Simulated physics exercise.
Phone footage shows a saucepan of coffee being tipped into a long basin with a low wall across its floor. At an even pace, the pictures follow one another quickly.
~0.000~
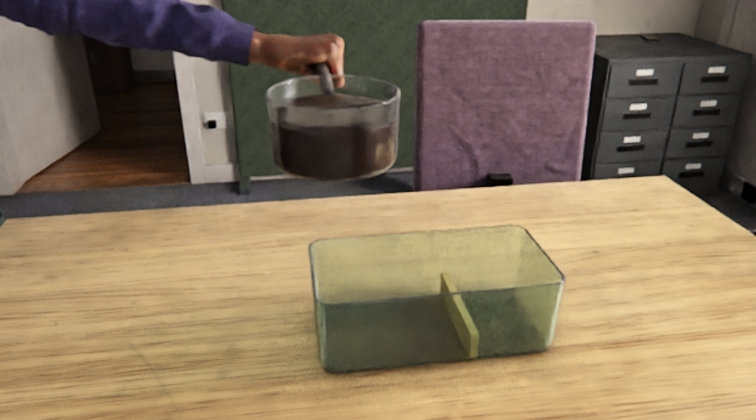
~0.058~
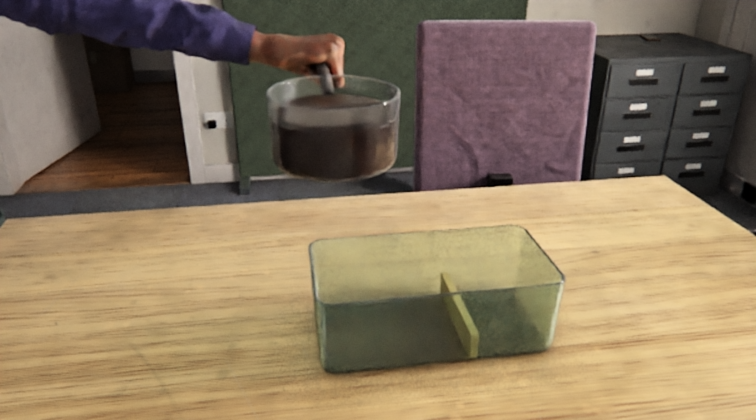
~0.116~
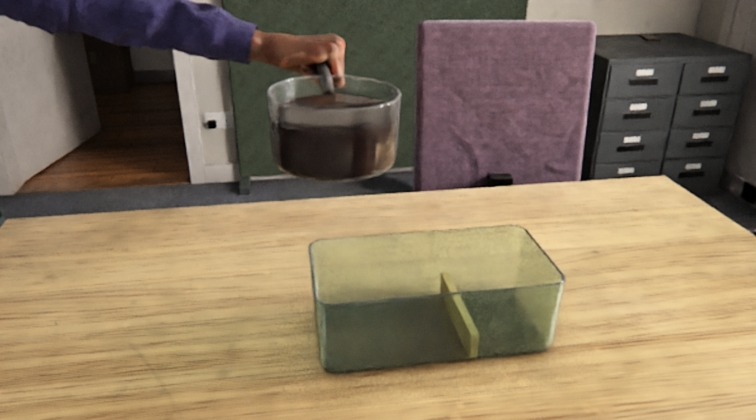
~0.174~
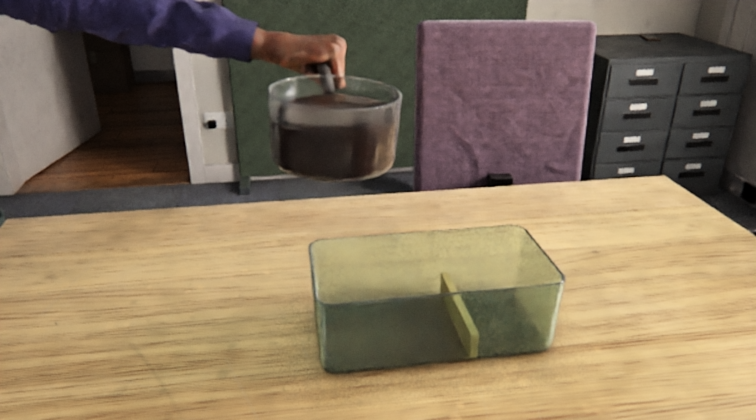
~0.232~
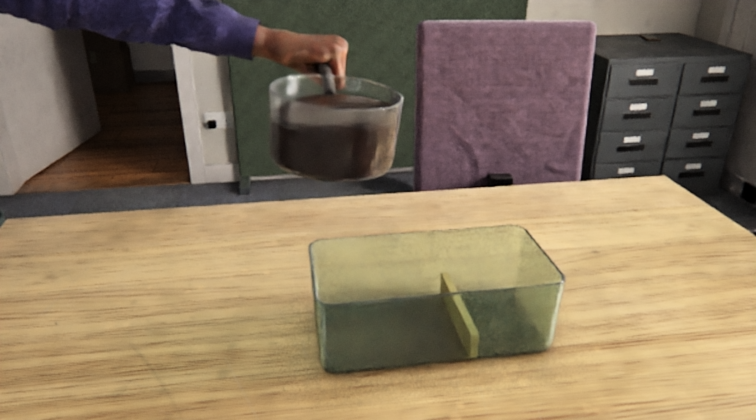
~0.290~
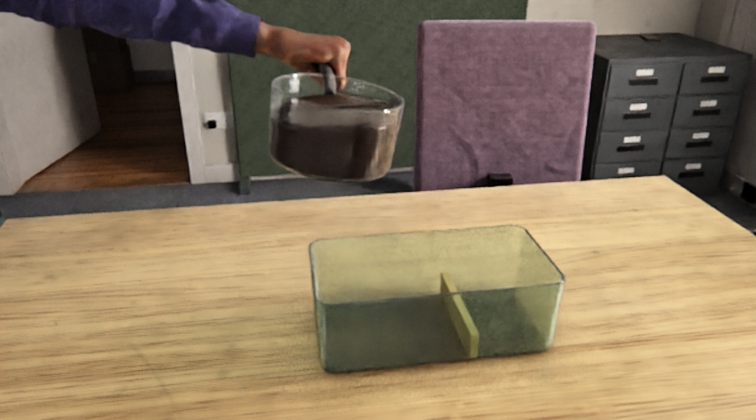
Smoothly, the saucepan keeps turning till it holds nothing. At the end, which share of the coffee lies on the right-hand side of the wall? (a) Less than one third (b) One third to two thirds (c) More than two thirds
(b) One third to two thirds.
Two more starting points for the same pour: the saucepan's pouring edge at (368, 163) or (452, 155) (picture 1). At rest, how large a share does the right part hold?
About 10 per cent, then about 65 per cent.
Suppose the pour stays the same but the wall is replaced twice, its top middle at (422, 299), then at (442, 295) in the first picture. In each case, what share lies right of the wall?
In turn some 85 and 65 in a hundred.
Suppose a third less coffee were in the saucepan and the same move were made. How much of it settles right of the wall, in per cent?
Near 15 parts in a hundred.
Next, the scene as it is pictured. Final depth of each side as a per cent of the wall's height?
Close to 50 for the left and 70 for the right.
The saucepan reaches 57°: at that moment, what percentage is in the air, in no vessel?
25 per cent.
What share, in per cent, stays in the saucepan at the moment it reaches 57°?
I'd reckon near 75 percent is still held at that tilt.
A moment on, the saucepan is tipped part way and 74 per cent is still to pour, 4 is left of the wall and 0 right of it.
Next, the saucepan is tipped on its side and 19 per cent is still to pour, 21 is left of the wall and 42 right of it.
Then the saucepan is tipped right over and 2 per cent is still to pour, 50 is left of the wall and 44 right of it.
Later the saucepan is tipped right over and 0 per cent is still to pour, 54 is left of the wall and 45 right of it.
Finally, 54 per cent lies left of the wall, 45 right of it and 1 outside.
